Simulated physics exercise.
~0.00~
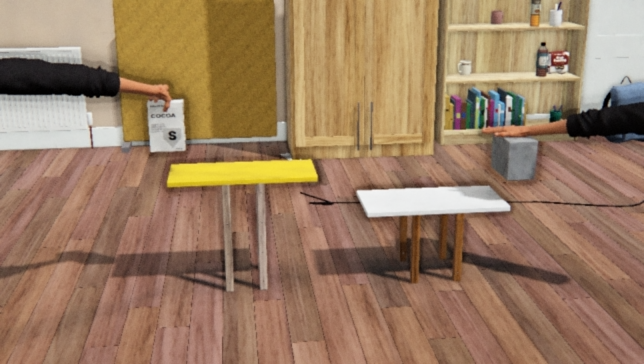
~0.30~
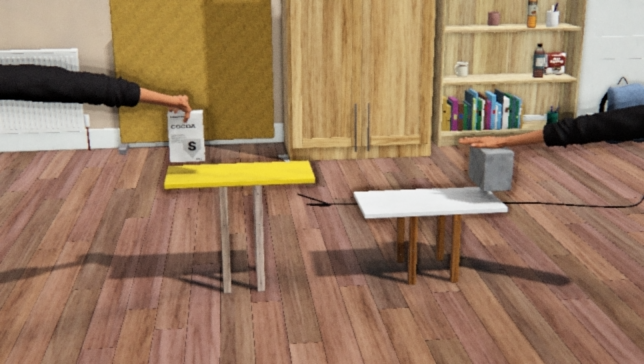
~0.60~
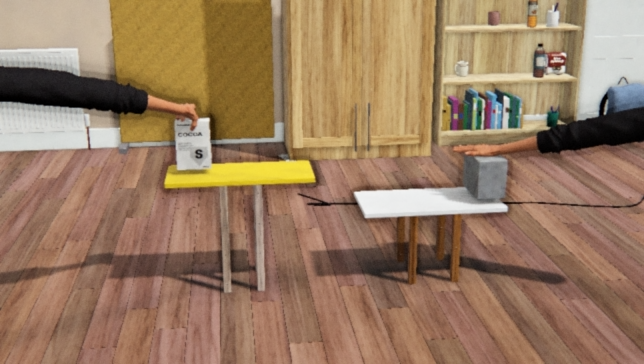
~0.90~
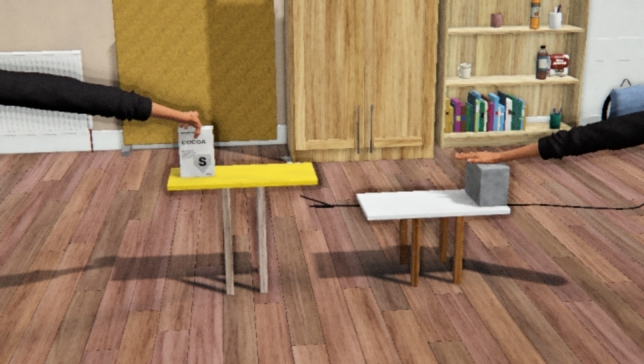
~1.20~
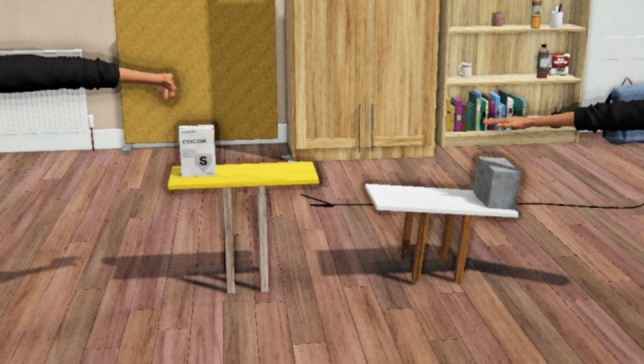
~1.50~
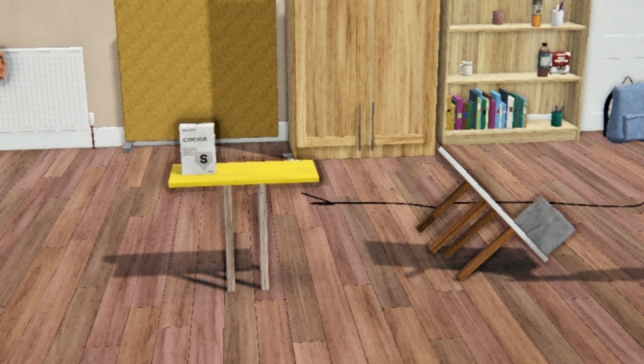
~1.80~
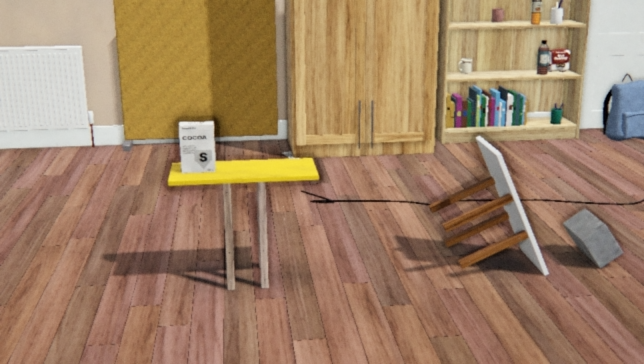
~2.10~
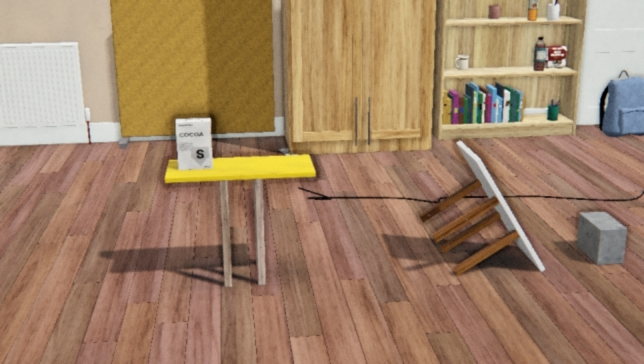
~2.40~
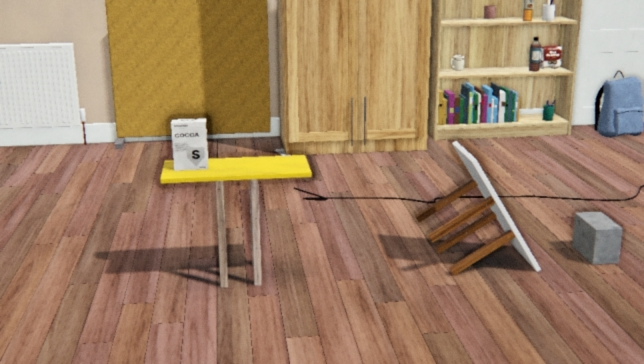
Two dark-sleeved arms reach in from either side of a wood-floored room, seen from the front by a slightly swaying camera, with a wooden cupboard and bookshelf behind. The left hand lowers a pale packet onto the left end of a yellow trestle, while the right hand sets a grey slab on the right end of a small white-topped stand. Both hands let go and withdraw. The white stand tips to the right, and the slab slides off and tumbles onto the floor. The stand ends steeply tilted beside the slab, while the yellow trestle stays level with its packet upright.
